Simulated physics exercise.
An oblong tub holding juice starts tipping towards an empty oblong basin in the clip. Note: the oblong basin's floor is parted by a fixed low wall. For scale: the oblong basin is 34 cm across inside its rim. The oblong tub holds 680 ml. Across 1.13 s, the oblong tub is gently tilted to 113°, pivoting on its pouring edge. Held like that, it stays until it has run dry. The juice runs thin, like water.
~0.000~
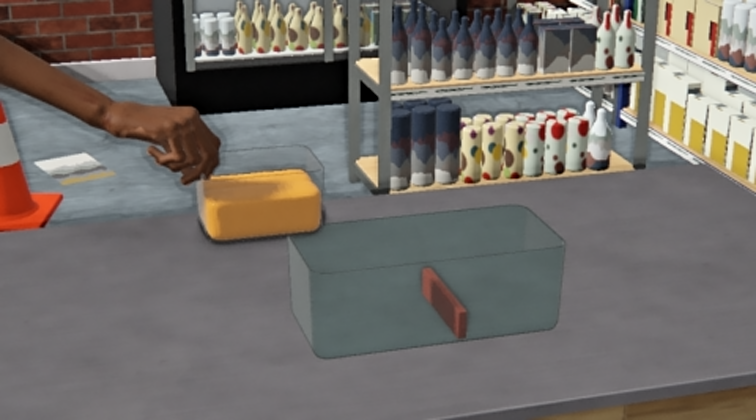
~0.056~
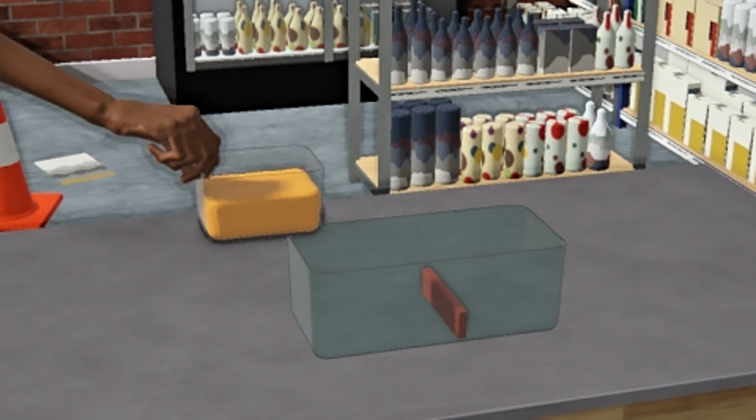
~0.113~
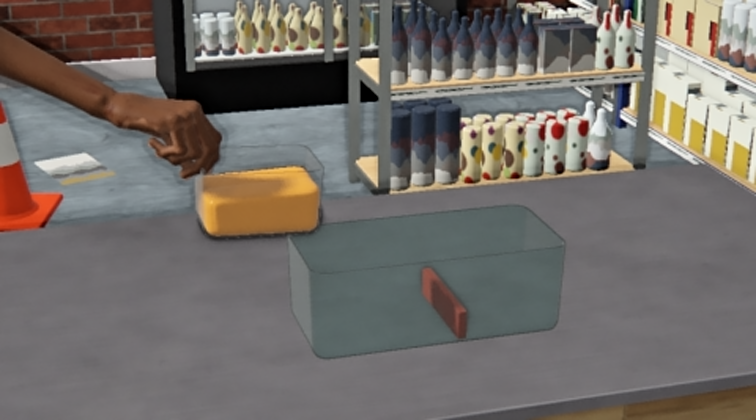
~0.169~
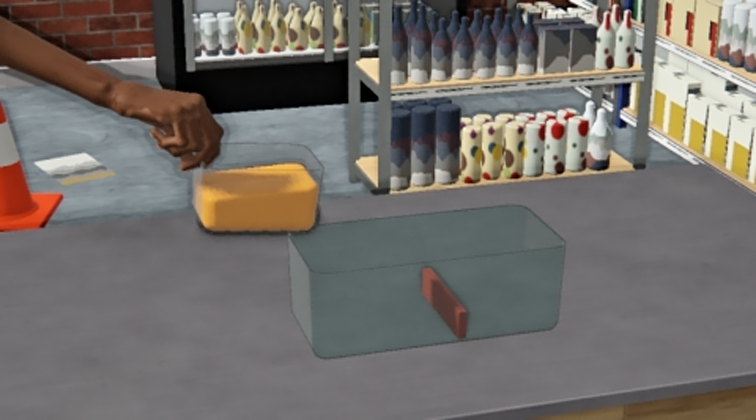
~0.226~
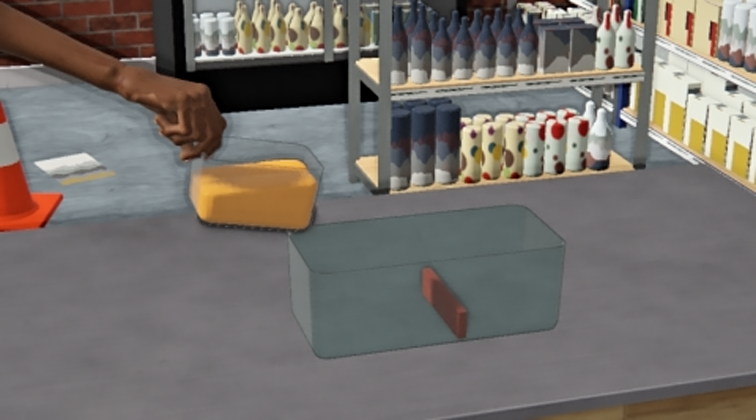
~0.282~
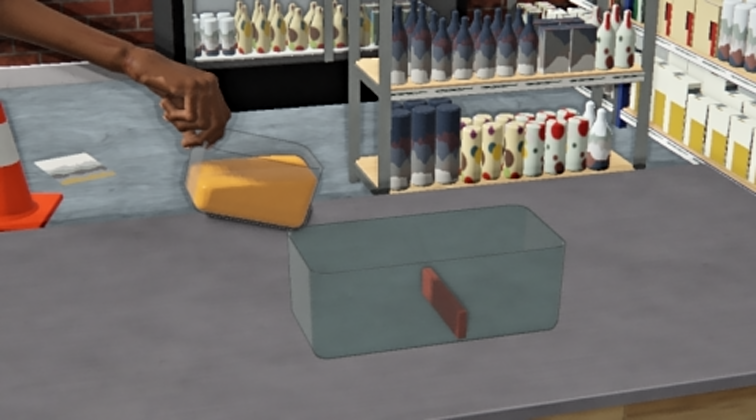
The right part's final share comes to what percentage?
It comes to roughly 11 %.
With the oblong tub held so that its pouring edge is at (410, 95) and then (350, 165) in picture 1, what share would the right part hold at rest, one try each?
Respectively about 85 and 20 percent.
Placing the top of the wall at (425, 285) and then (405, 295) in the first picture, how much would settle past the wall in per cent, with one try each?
5 % and 40 %.
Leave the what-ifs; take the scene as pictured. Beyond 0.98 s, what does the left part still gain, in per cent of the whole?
Some 16 per cent.
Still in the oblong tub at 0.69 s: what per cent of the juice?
Around 58 percent.
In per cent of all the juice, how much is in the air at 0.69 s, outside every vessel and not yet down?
I'd say close to 36 per cent.
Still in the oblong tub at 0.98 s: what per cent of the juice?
About 9 per cent.
Then, 0.69 s in, the tilt is 75° and 57 per cent is still to pour, 6 is left of the wall and 0 right of it.
Then, 0.98 s in, the tilt is 108° and 9 per cent is still to pour, 72 is left of the wall and 4 right of it.
Then, 1.29 s in, the tilt is 113° and 0 per cent is still to pour, 88 is left of the wall and 10 right of it.
Then, 1.63 s in, the tilt is 113° and 0 per cent is still to pour, 87 is left of the wall and 11 right of it.
Finally, 87 per cent lies left of the wall, 11 right of it and 2 outside.
